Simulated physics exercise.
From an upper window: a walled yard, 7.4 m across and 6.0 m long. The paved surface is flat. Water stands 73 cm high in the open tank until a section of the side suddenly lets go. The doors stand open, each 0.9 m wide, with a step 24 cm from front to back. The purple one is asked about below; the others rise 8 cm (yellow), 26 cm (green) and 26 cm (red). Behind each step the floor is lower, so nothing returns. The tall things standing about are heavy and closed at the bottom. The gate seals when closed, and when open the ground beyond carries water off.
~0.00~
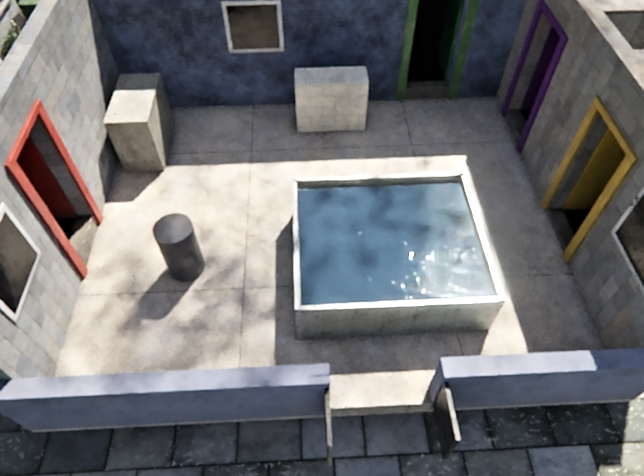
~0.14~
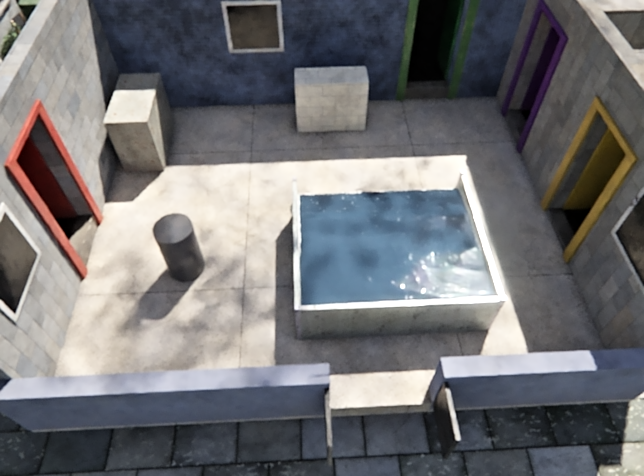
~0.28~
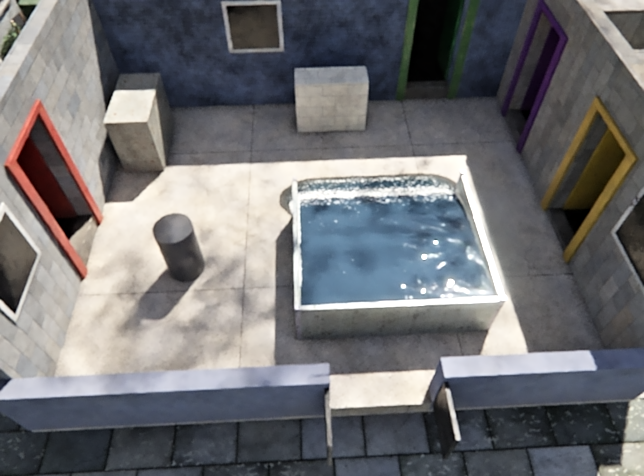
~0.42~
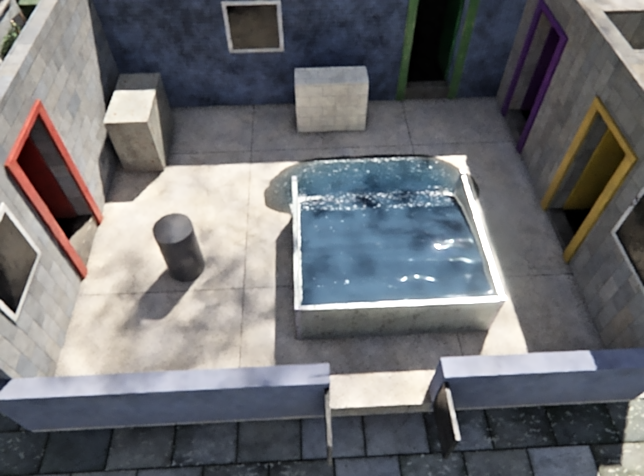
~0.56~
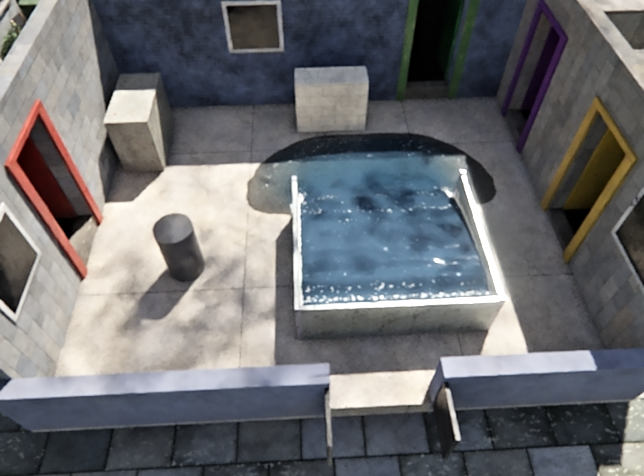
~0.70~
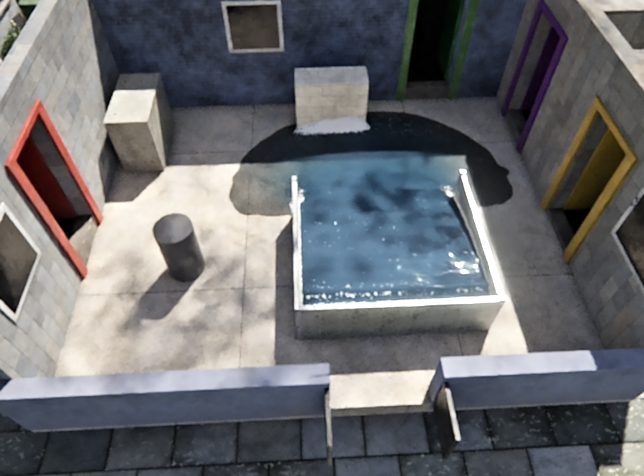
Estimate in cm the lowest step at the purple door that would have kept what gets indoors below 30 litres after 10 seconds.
It would have to be roughly 23 cm high.
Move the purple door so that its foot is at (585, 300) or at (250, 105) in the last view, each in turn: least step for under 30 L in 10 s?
About 12.0 and 16 cm.
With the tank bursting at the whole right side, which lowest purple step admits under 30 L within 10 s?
Then roughly 9.5 cm.
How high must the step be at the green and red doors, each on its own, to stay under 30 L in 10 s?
Roughly 32 cm at green and 7.5 cm at red.
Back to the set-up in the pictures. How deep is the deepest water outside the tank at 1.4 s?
Up to some 48 cm.
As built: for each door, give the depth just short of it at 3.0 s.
In cm: Yellow 0, green 31, purple 26, red 0.
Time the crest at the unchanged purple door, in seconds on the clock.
Around 2.4 s.
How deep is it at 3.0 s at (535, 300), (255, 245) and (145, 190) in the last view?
About 0, 0 and 2 cm.
After 1.4 s water covers 40 % of the floor, deepest (48 cm) near (342, 132); 4 cm at the purple door, 0 litres in over its 19 cm step.
After 3.0 s water covers 50 % of the floor, deepest (48 cm) near (497, 98); 26 cm at the purple door, 22 litres in over its 19 cm step.
After 10.0 s water covers 100 % of the floor, deepest (18 cm) near (47, 404); 6 cm at the purple door, 64 litres in over its 19 cm step.
At the purple door as built, the water arrived by 1.2 s and peaked near 28 cm at 2.4 s.
With a step of 18.5 cm, 68 litres would have come in within the 10 s; with 25 cm, 19 litres. So under 30 litres takes about 23 cm.
